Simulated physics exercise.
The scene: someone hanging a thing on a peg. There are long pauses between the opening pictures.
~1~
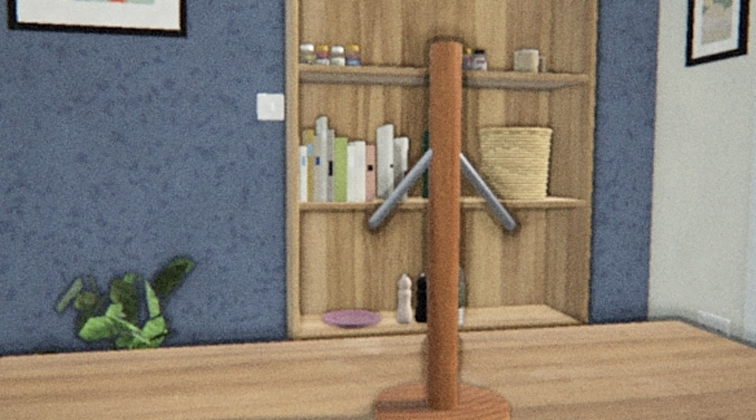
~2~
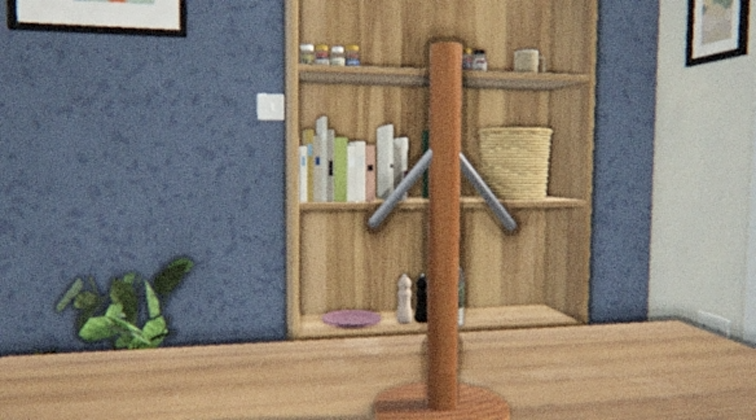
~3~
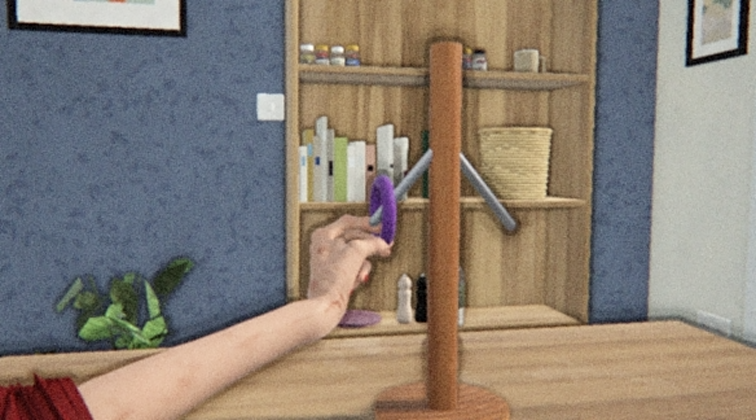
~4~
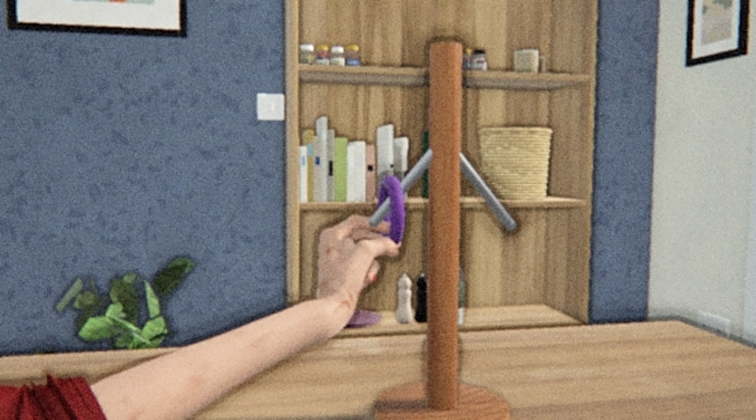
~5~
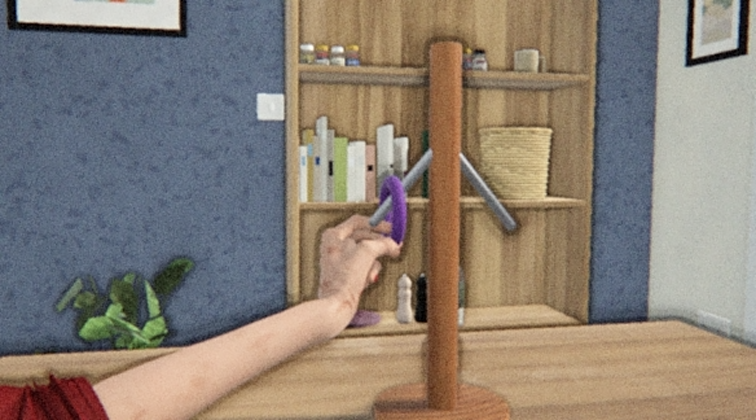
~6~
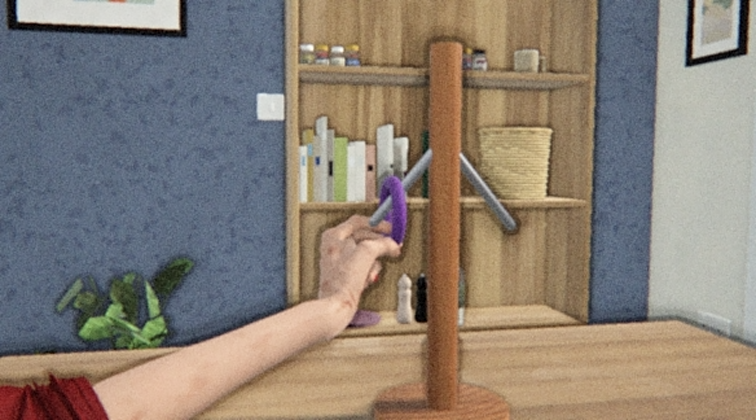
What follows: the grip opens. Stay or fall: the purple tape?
In the end the purple tape drops to the table.
Then, 0.18 s past the last view, purple tape leaning 51° off how it started near (370, 268).
Finally, the purple tape falls off.
